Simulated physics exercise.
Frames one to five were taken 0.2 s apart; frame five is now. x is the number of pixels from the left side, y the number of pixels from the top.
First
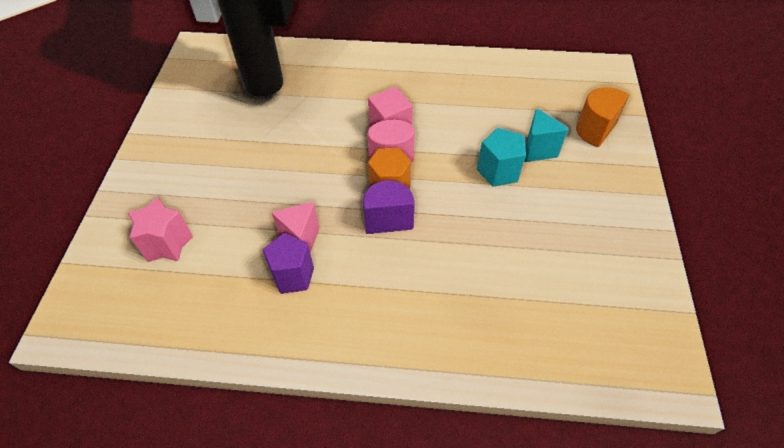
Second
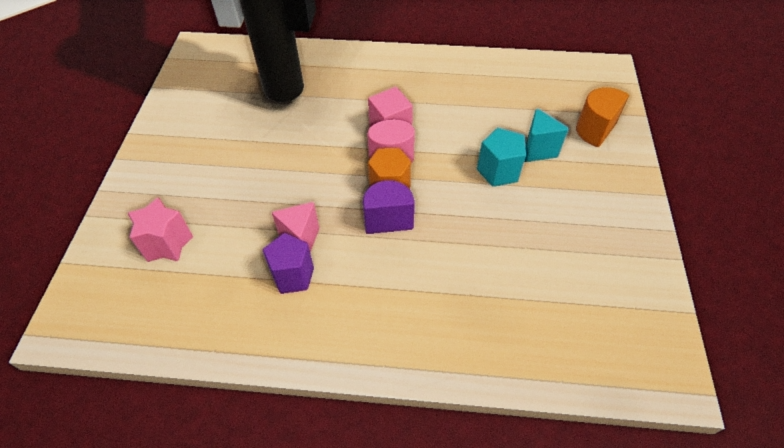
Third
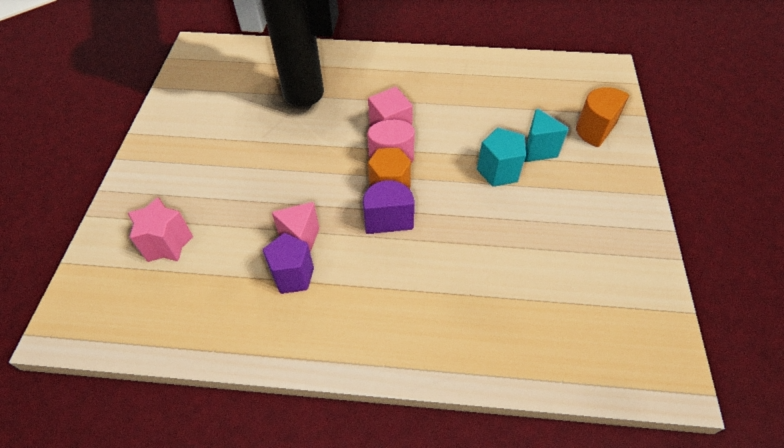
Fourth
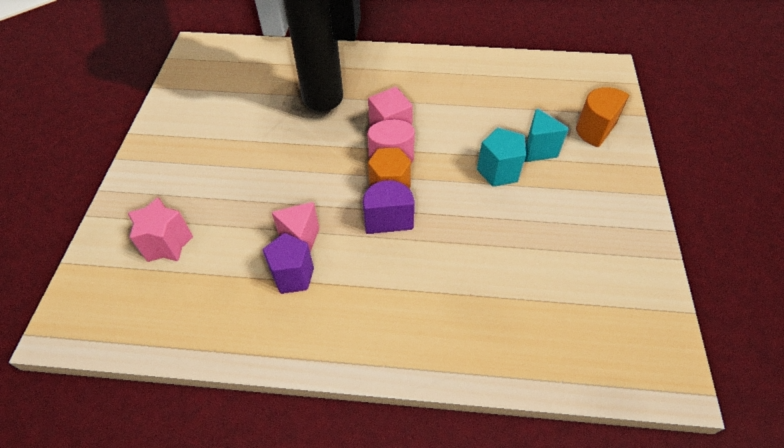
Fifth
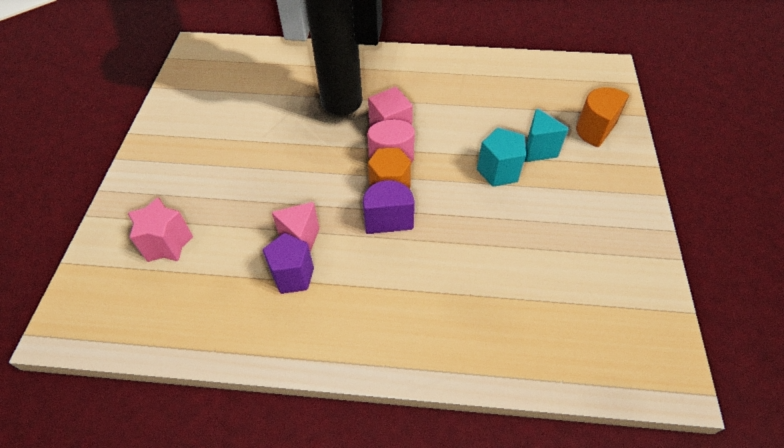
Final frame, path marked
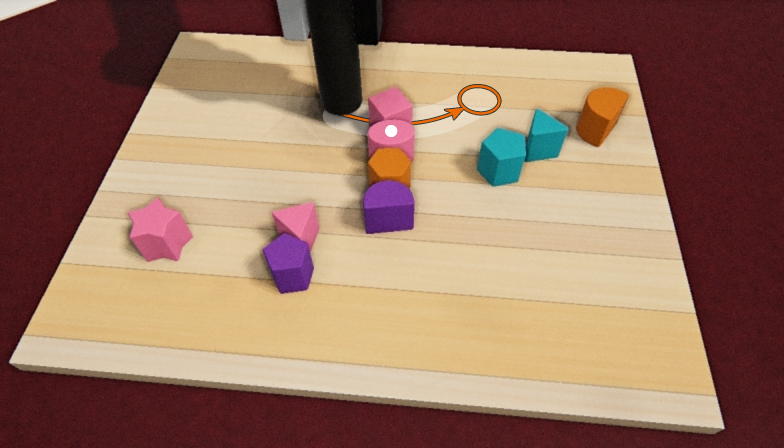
A black rod slides slowly rightward and slightly nearer along the back of a pale striped wooden board, seen from above at an angle by a still camera, until its tip is close beside a pink block. That block tops a central column of pink, orange and purple pieces, with turquoise and orange blocks right, pink and purple ones left. None of the blocks moves.
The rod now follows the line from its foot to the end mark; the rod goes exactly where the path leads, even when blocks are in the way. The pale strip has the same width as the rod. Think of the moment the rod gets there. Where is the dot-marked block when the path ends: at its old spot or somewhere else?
In the end it has not been moved.
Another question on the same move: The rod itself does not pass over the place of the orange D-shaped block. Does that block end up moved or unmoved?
The answer is that it remains undisturbed.
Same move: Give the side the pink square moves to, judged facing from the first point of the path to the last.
Shifted right.
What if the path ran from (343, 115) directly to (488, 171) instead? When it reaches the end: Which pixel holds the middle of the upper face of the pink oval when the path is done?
That would be at about pixel (427, 153).
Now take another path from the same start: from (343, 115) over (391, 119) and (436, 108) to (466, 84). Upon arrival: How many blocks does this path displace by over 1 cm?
There will be one block that moves more than 1 cm.
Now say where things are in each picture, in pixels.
Tip of the rod at (264, 85), middles of tops, pink square at (390, 101), pink oval at (391, 131), orange D-shaped block at (607, 100), in the first picture.
Rod at (284, 90), nothing pushed, in the second picture.
Rod at (304, 95), nothing pushed, in the third picture.
Rod at (323, 99), nothing pushed, in the fourth picture.
Rod at (342, 103), pink square at (390, 101), pink oval at (391, 131), orange D-shaped block at (607, 100), in the fifth picture.
The line goes from (343, 115) over (391, 123) and (440, 118) to (479, 99); the dot is on the pink oval.
The first path, step by step. One third of the way, rod at (391, 112); pink square at (431, 108).
Two thirds of the way, rod at (441, 106); pink square at (472, 113), turned 50° clockwise.
At the end, rod at (481, 88); pink square at (475, 113), turned 65° clockwise; pink oval unmoved; orange D-shaped block unmoved.
